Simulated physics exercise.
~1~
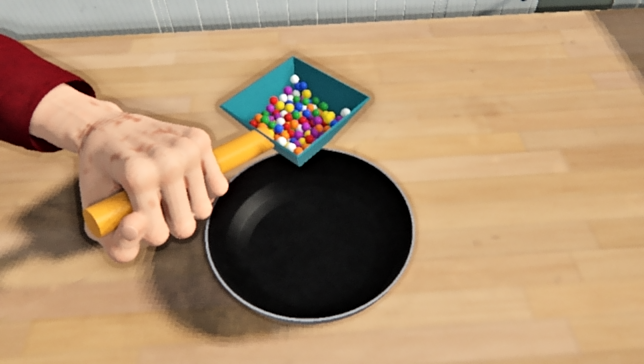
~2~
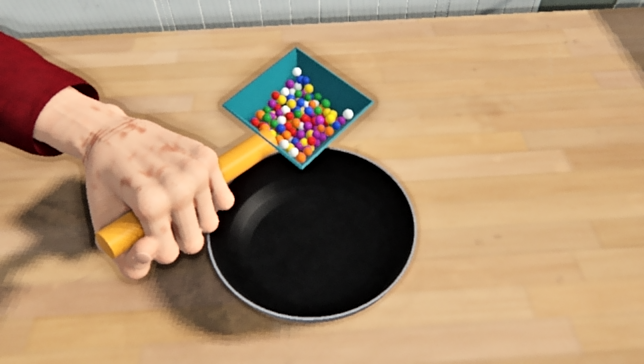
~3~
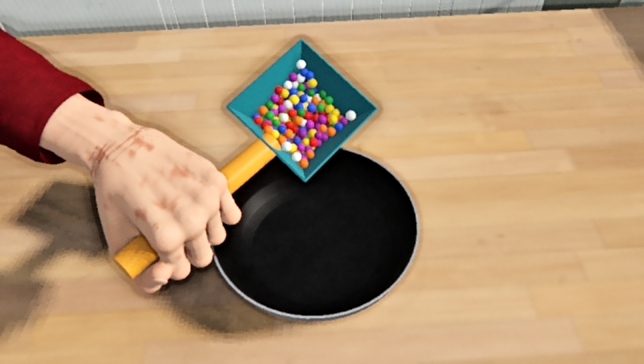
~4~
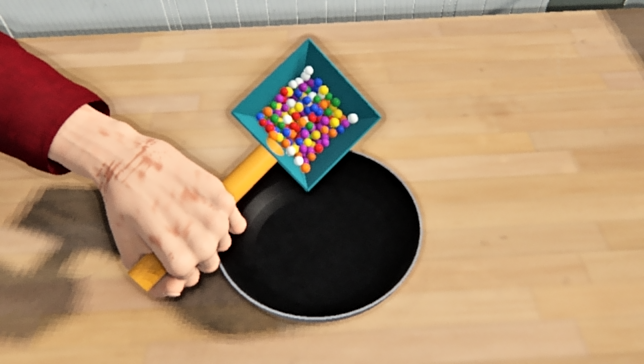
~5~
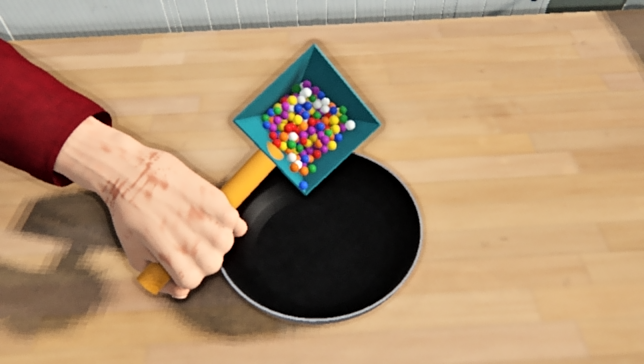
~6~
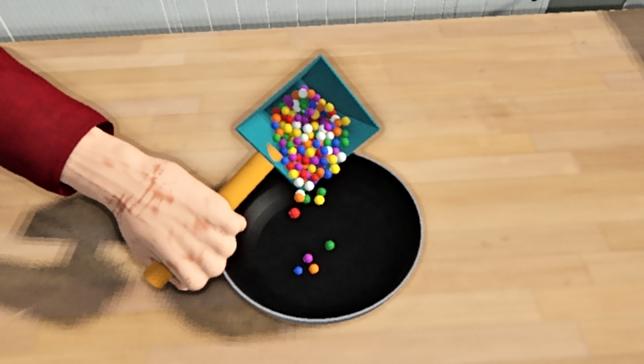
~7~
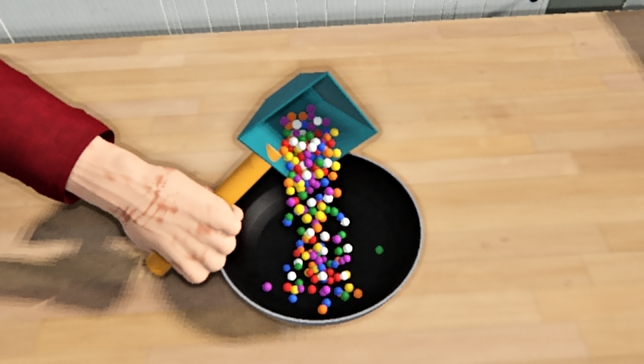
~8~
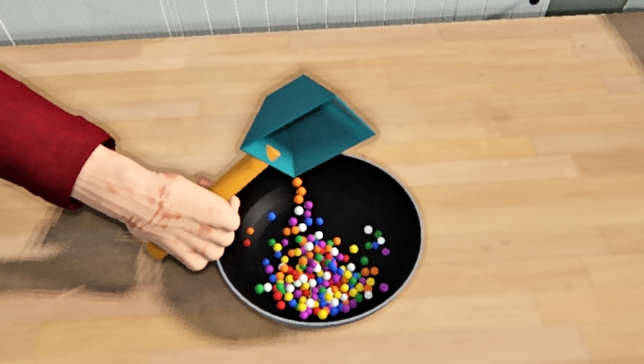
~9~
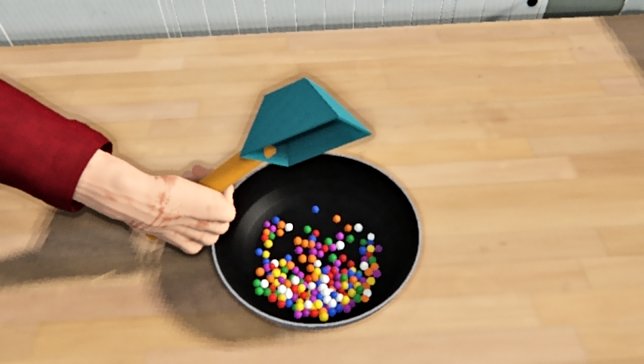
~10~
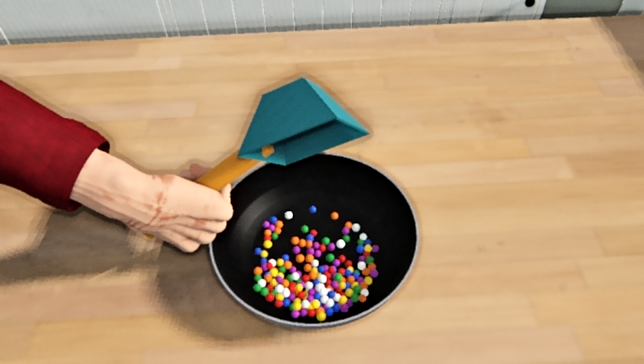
A hand in a red sleeve steadily tipped a teal scoop of colorful beads over a black pan until they poured out in a stream. The beads scattered and settled toward the near side of the pan, leaving the overturned scoop empty above it.
